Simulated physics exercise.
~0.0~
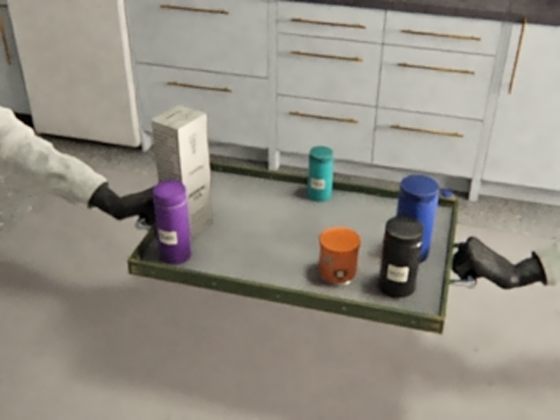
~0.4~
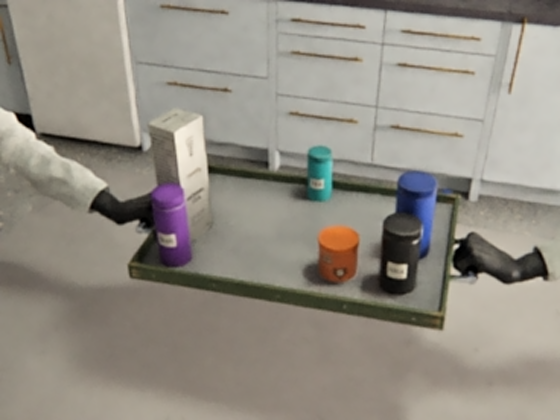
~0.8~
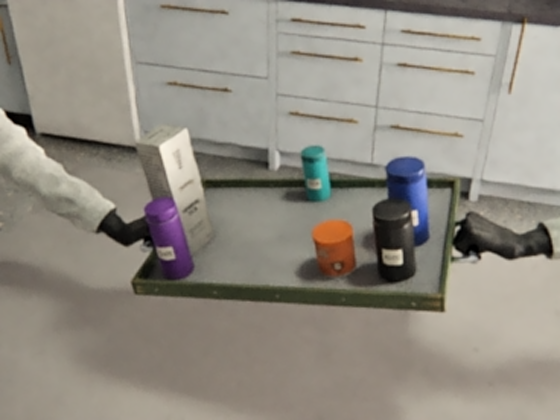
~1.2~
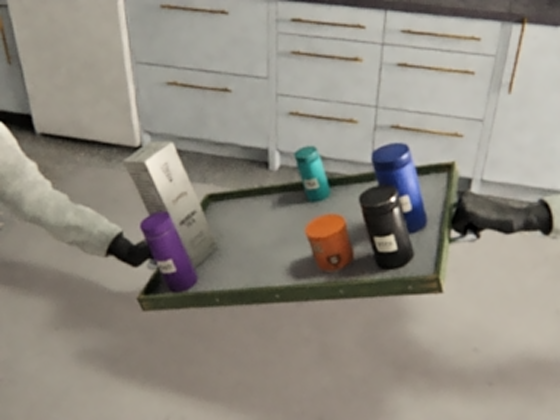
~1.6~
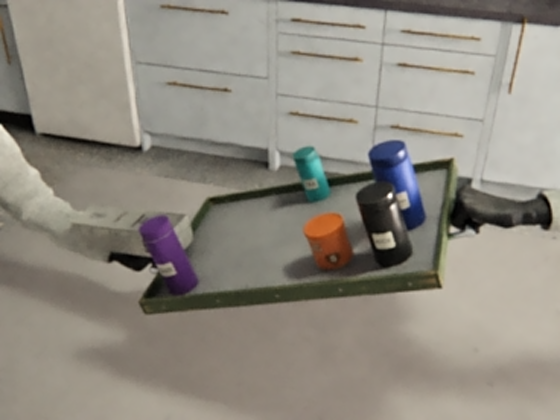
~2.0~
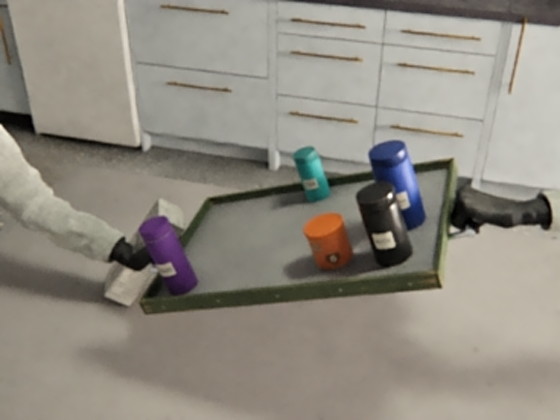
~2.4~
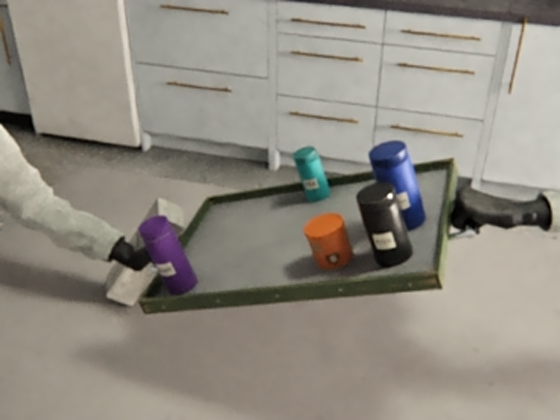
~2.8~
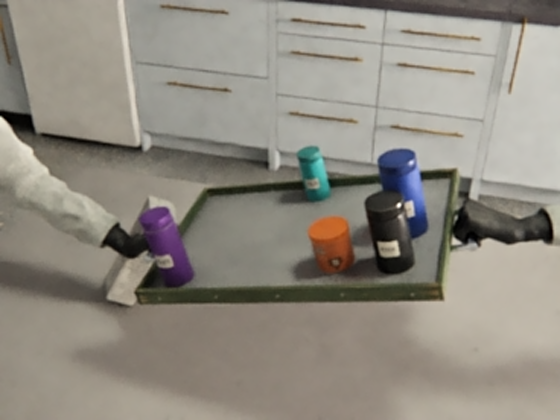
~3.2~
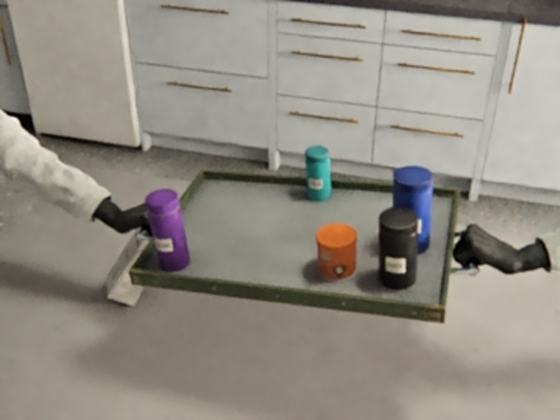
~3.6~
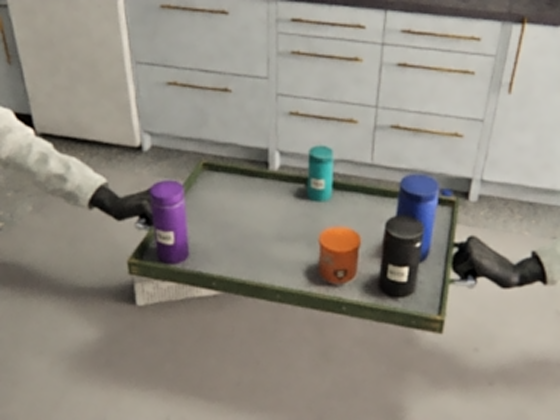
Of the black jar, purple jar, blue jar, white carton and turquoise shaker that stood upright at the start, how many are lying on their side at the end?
Only one of them, the white carton, is lying on its side at the end.
